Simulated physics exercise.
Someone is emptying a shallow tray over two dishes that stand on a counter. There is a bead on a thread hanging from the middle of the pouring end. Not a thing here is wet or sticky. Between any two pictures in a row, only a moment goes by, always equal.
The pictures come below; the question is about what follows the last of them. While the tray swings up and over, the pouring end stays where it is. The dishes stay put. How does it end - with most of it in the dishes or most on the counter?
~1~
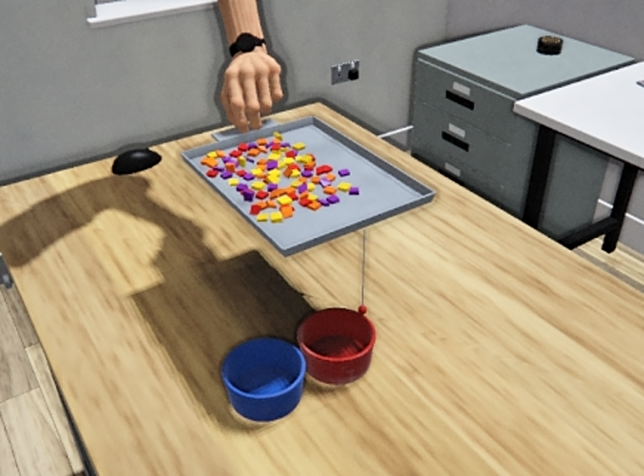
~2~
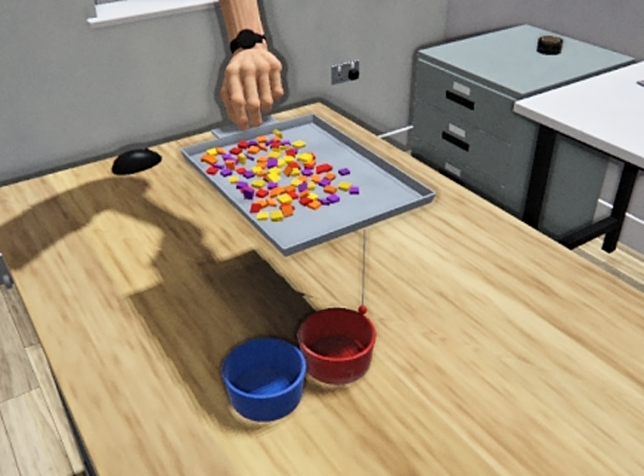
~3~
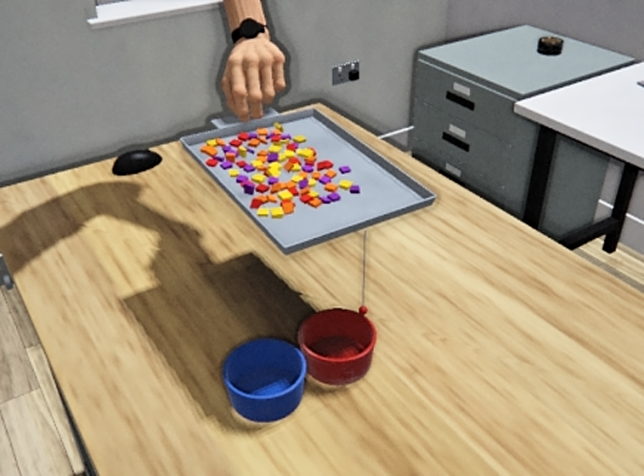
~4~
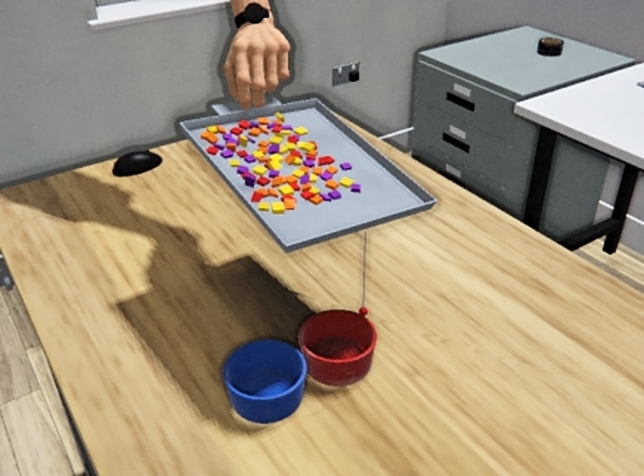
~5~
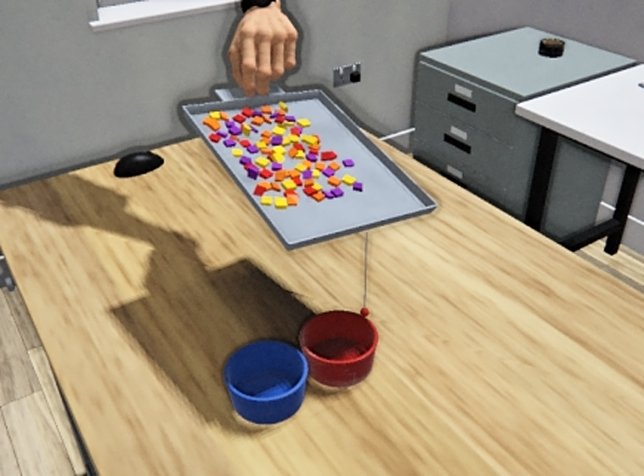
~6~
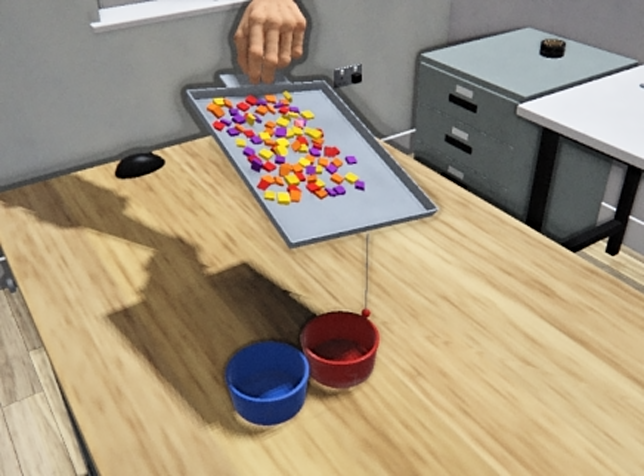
It ends with most on the counter.
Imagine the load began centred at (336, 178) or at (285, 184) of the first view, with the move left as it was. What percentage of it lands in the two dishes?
Roughly 0 per cent, then roughly 0 per cent.
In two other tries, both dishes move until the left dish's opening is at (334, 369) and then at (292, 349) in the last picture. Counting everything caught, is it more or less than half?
Shy of half, then shy of half.
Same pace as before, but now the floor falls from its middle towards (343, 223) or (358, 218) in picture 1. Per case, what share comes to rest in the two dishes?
Around 20 percent for the first aim and around 20 percent for the second.
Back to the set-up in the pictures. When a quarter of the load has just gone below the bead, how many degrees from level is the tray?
Roughly 75 degrees of tilt.
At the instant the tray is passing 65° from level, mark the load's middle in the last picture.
In the last view, the load is centred close to (411, 214).
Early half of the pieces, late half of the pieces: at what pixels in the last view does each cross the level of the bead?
The first part at (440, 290); the rest at (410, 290).
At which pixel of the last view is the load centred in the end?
Near pixel (441, 330).
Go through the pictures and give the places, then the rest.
The first frame shows corners of the pouring end (285, 247) and (432, 192), level; middle of the load (275, 174), mosaic tiles; left dish (284, 403); right dish (358, 366); bead on its thread (362, 310).
The second frame shows corners of the pouring end (285, 246) and (432, 193), level; middle of the load (275, 172).
The third frame shows corners of the pouring end (286, 245) and (433, 195), tipped barely, lowest at the right corner; middle of the load (275, 167).
The fourth frame shows corners of the pouring end (287, 243) and (434, 200), tipped a little, lowest at the right corner; middle of the load (276, 159).
The fifth frame shows corners of the pouring end (290, 241) and (435, 204), tipped a little, lowest at the right corner; middle of the load (279, 151).
The sixth frame shows corners of the pouring end (293, 240) and (435, 208), tipped clearly, lowest at the right corner; middle of the load (282, 144); left dish (288, 406); right dish (362, 370).
Just after the last frame, tray tipped steeply; the larger part on the tray; roughly a quarter in the air.
A moment on, tray tipped past a quarter turn; about a tenth on the tray; the larger part outside both; about a tenth in the air.
Further on, tray tipped past a quarter turn; every one outside both.
When it is over, tray tipped past a quarter turn; not one in the left dish; not one in the right dish; every one outside both.
